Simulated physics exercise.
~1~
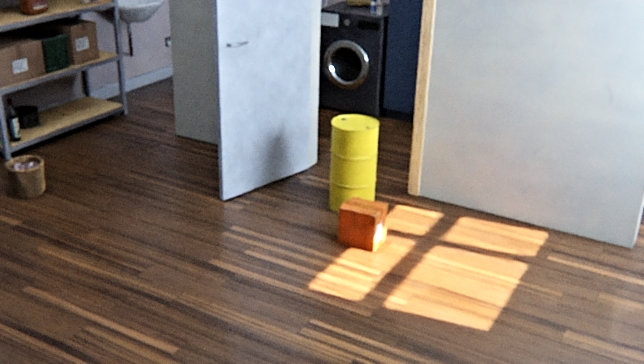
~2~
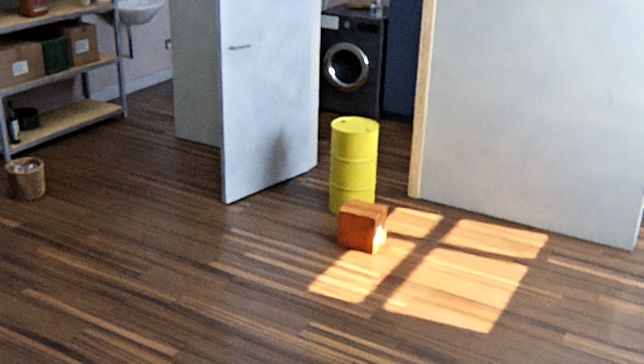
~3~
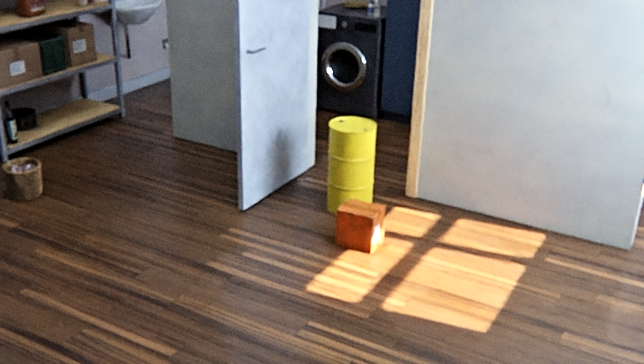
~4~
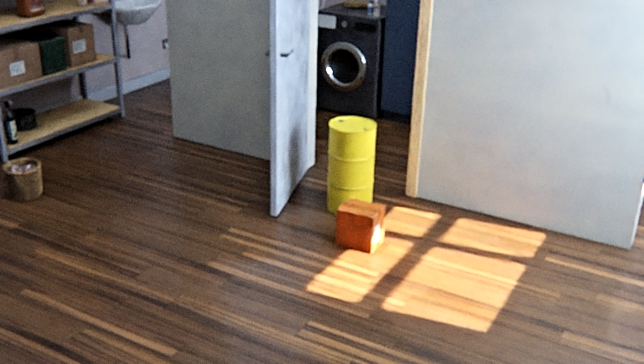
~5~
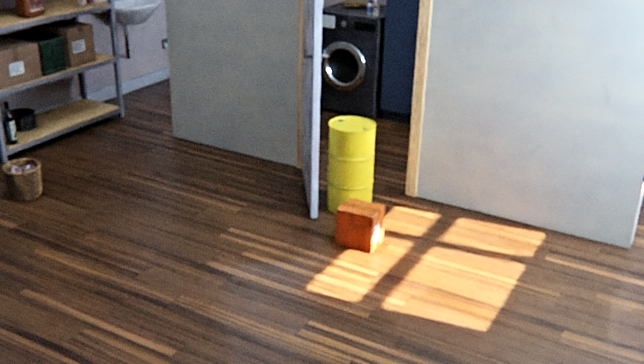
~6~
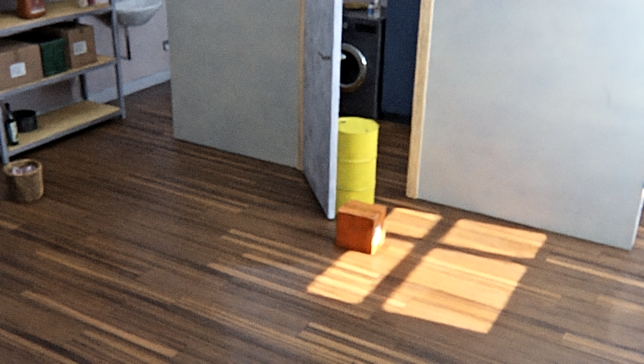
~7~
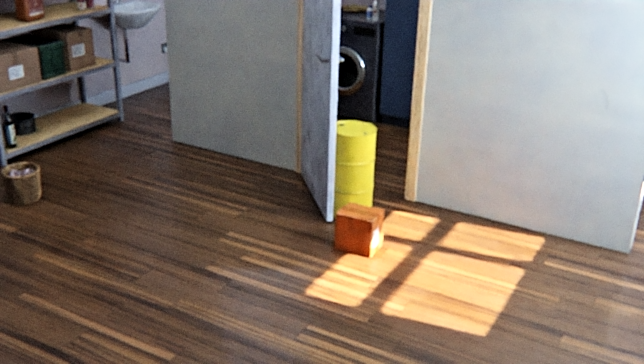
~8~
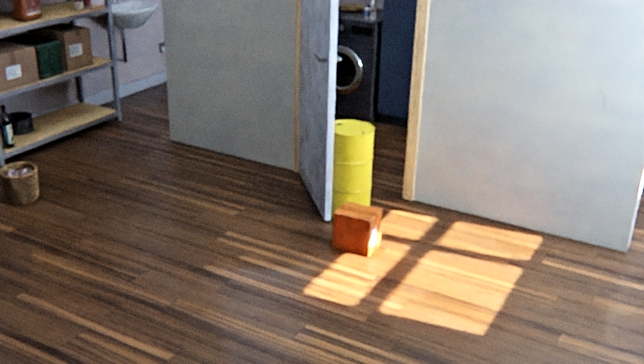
A door swings partway toward the doorway and stops beside a yellow drum and orange parcel.
